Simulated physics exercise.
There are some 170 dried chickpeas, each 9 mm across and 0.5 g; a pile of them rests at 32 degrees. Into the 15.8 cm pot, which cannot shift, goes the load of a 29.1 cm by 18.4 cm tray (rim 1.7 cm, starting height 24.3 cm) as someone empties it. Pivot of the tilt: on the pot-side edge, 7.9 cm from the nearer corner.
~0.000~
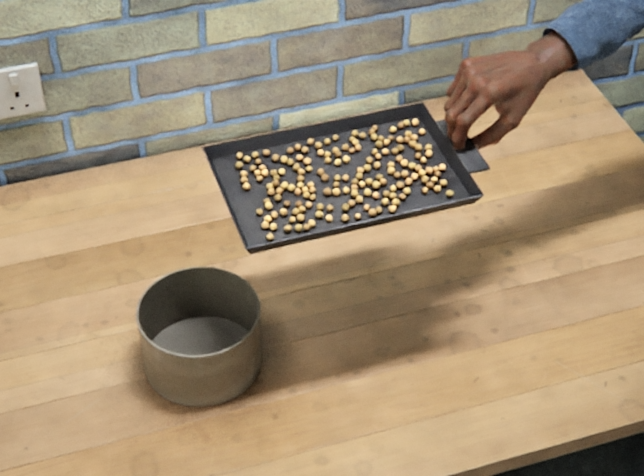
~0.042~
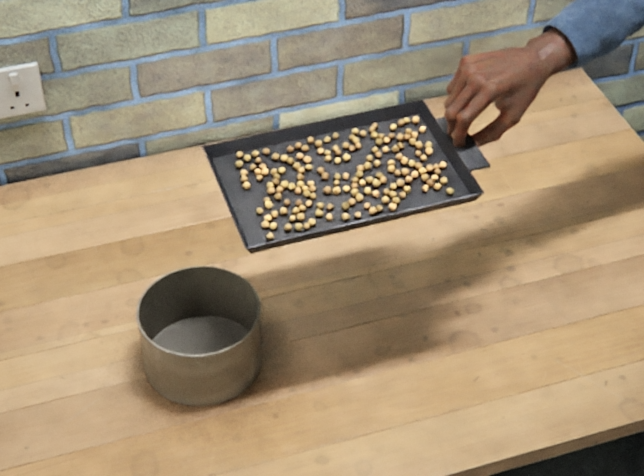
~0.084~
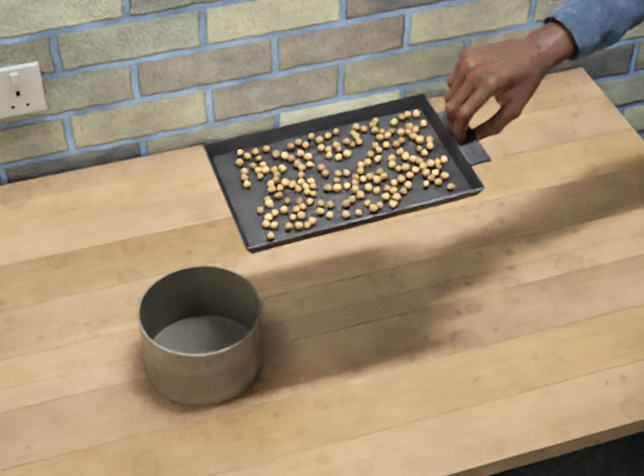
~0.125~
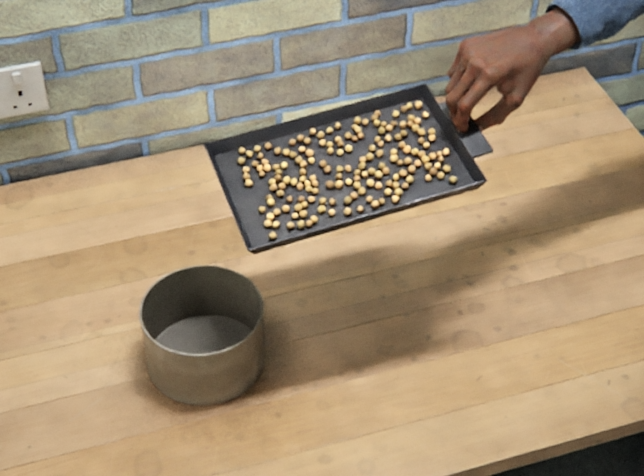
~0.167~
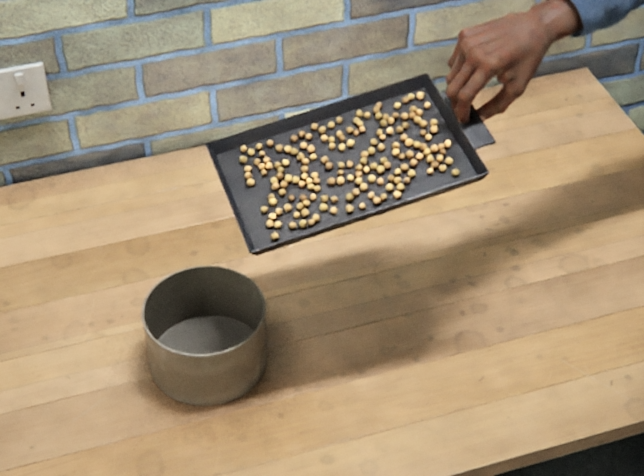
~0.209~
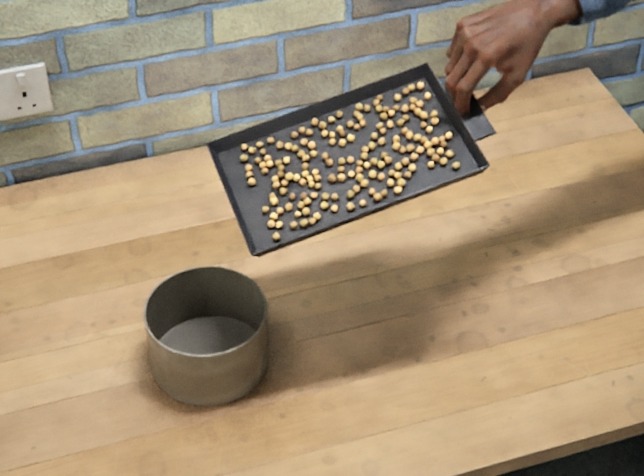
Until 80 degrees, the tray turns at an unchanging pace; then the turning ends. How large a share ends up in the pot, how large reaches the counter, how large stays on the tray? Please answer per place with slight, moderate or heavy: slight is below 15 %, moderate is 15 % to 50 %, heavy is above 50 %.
Per place: Pot heavy, counter moderate, left on the tray slight.
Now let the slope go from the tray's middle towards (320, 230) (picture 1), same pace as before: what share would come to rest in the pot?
That comes to around 20 per cent.
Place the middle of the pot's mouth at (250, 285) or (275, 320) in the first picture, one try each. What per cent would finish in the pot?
Estimates: 20 in a hundred and 60 in a hundred.
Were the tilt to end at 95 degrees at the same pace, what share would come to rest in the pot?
I'd say close to 65 percent.
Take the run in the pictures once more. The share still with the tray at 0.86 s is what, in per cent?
Estimate: Near 65 in a hundred.
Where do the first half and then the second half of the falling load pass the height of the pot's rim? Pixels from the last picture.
First near (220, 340), later near (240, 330).
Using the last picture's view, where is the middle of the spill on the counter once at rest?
Centre of spill: Around pixel (234, 429).
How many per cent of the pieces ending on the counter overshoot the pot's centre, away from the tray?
I'd put it at close to 50 per cent.
After 0.60 s, tilt 45 degrees; the tray holds 100 %, the pot 0 %.
After 0.86 s, tilt 67 degrees; the tray holds 65 %, the pot 0 %.
After 1.23 s, tilt 80 degrees; the tray holds 15 %, the pot 40 %.
At rest (2.2 s), pot 65 %, counter 35 %, tray 0 %.
